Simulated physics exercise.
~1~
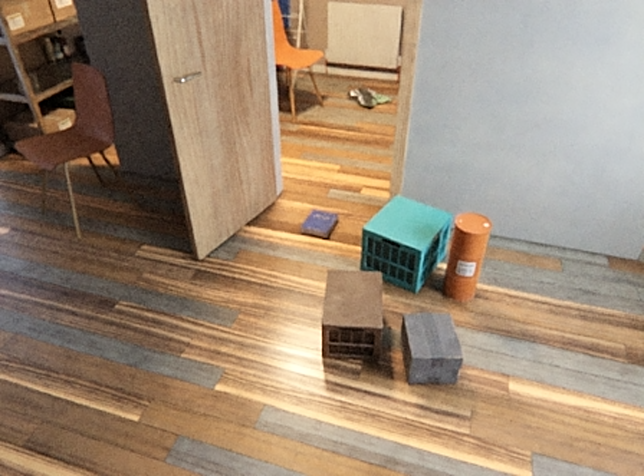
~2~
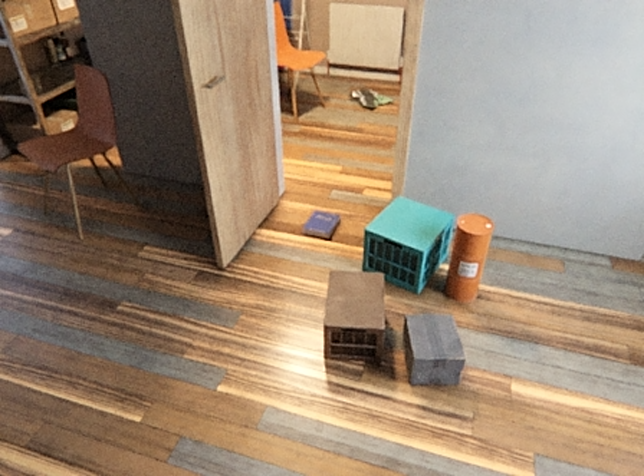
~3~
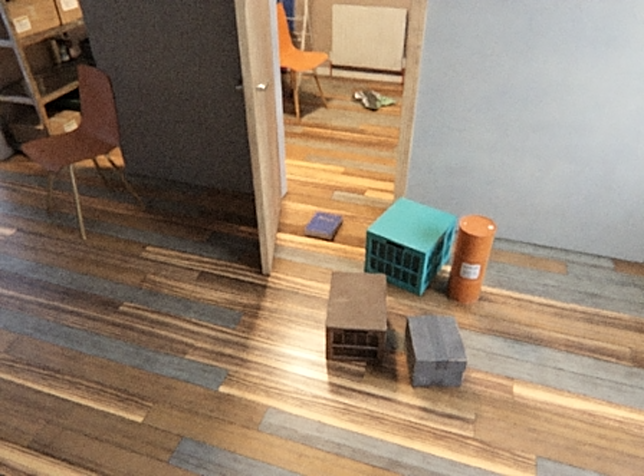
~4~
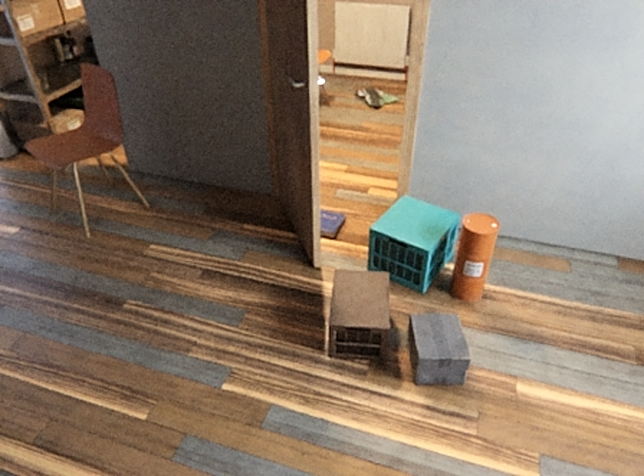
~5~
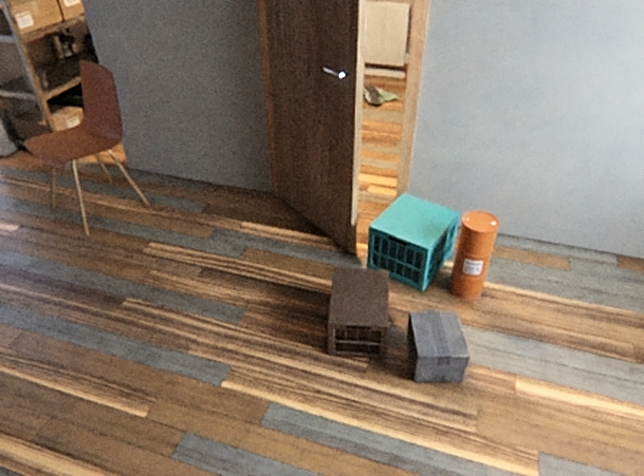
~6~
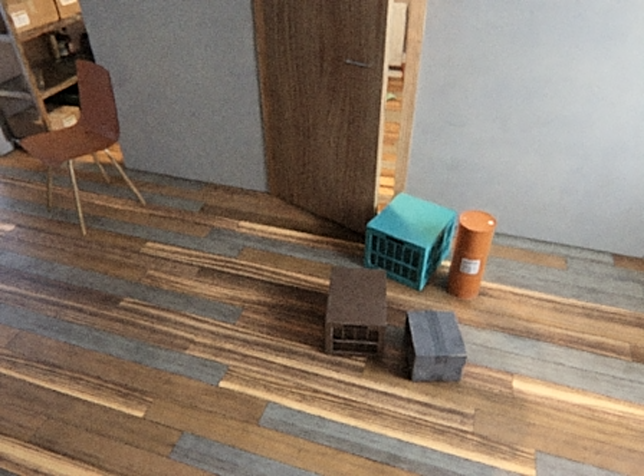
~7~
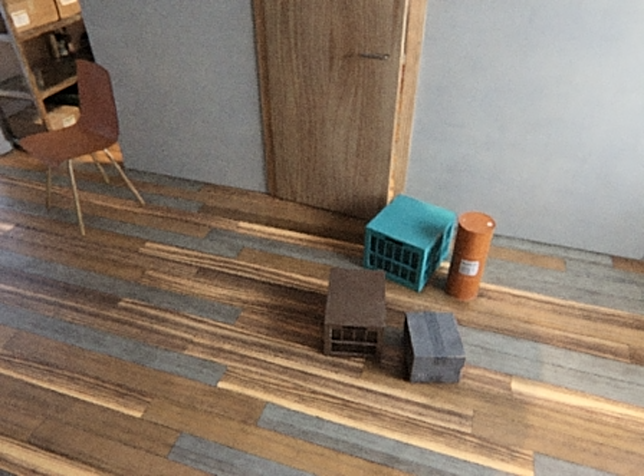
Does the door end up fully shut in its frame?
Yes, it swings all the way across the doorway and ends up shut, with nothing on the floor stopping it.
